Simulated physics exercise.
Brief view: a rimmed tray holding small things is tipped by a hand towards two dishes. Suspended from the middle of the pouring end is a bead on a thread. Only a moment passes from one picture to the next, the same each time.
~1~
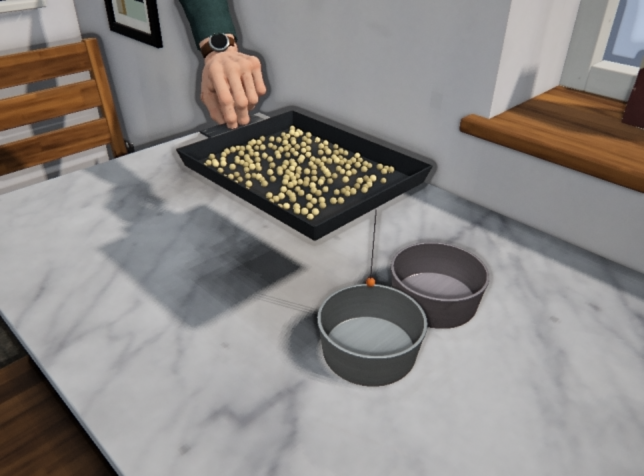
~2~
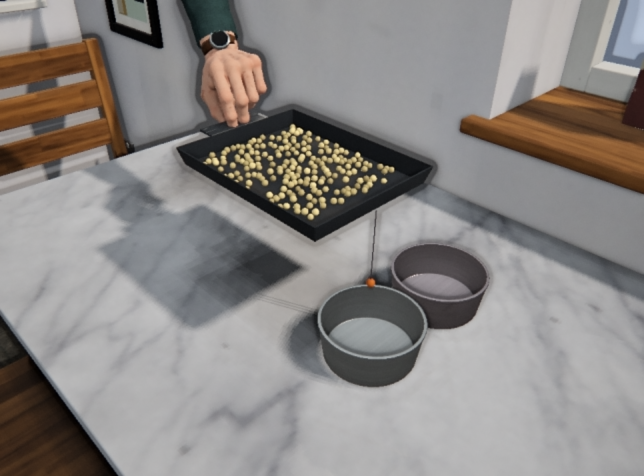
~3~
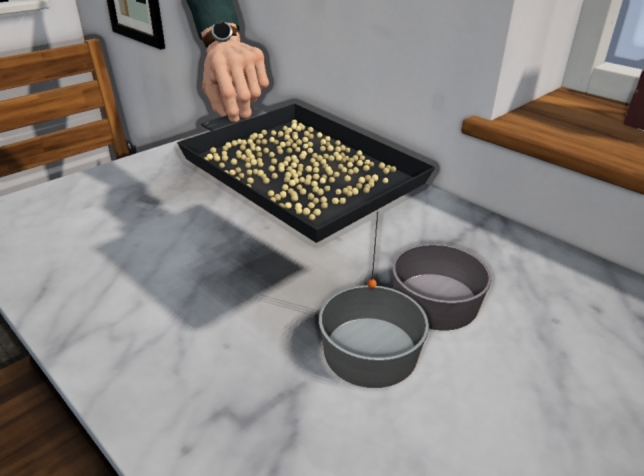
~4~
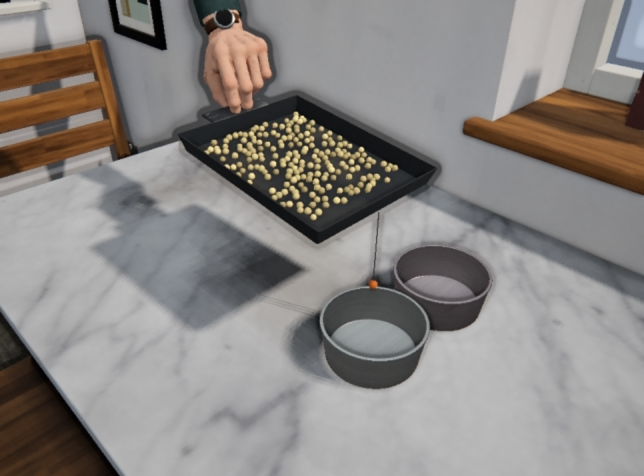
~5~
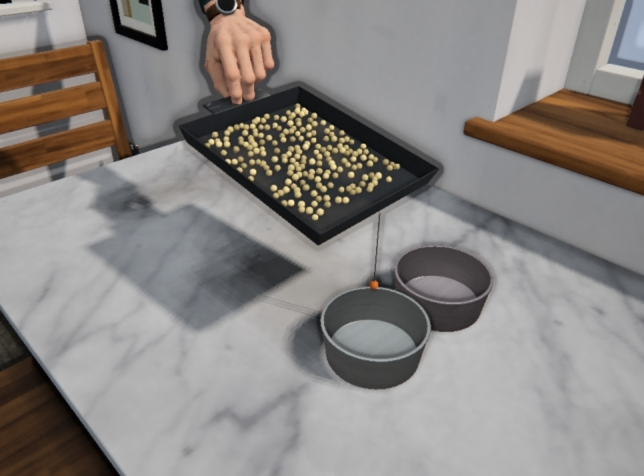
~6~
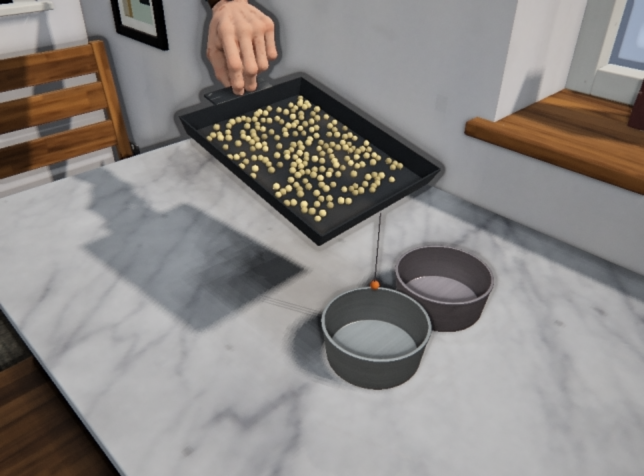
In a grey-walled room with a wooden window sill and a slatted wooden chair, a white marble table is seen from above at an angle. A hand with a dark watch and green sleeve holds a black rimmed tray of pale beans, an orange bead hanging on a thread beside two round grey dishes. The hand slowly tilts the tray slightly, raising its back edge, while the beans barely shift and the dishes stay still.
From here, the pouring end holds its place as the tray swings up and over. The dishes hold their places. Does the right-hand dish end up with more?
No, the left-hand dish does.
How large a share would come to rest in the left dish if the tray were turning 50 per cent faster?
About 70 %.
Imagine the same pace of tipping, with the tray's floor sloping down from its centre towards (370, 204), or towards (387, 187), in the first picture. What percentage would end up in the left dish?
I'd say roughly 60 percent with the first slope, 0 percent with the other.
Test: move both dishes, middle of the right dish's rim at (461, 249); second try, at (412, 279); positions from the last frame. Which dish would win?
In the first try it's the left-side dish, and in the second it's the left-side dish.
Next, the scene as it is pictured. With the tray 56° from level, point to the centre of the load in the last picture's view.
Near (363, 207).
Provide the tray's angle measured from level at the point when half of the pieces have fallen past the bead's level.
Roughly 100 degrees.
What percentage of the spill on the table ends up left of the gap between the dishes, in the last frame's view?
Estimate: About 50 percent.
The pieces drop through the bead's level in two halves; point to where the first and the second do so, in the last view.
About (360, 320) to begin with, then about (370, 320).
Soon, tray tipped steeply; nearly all on the tray; a stray few in the right dish; a stray few outside both; a stray few in the air.
A while on, tray tipped right over; about half on the tray; a small part in the left dish; a stray few in the right dish; a small part outside both; about a third in the air.
Towards the end, tray tipped past a quarter turn; about two thirds in the left dish; a stray few in the right dish; about a quarter outside both.
Finally, tray tipped past a quarter turn; about two thirds in the left dish; a stray few in the right dish; about a quarter outside both.
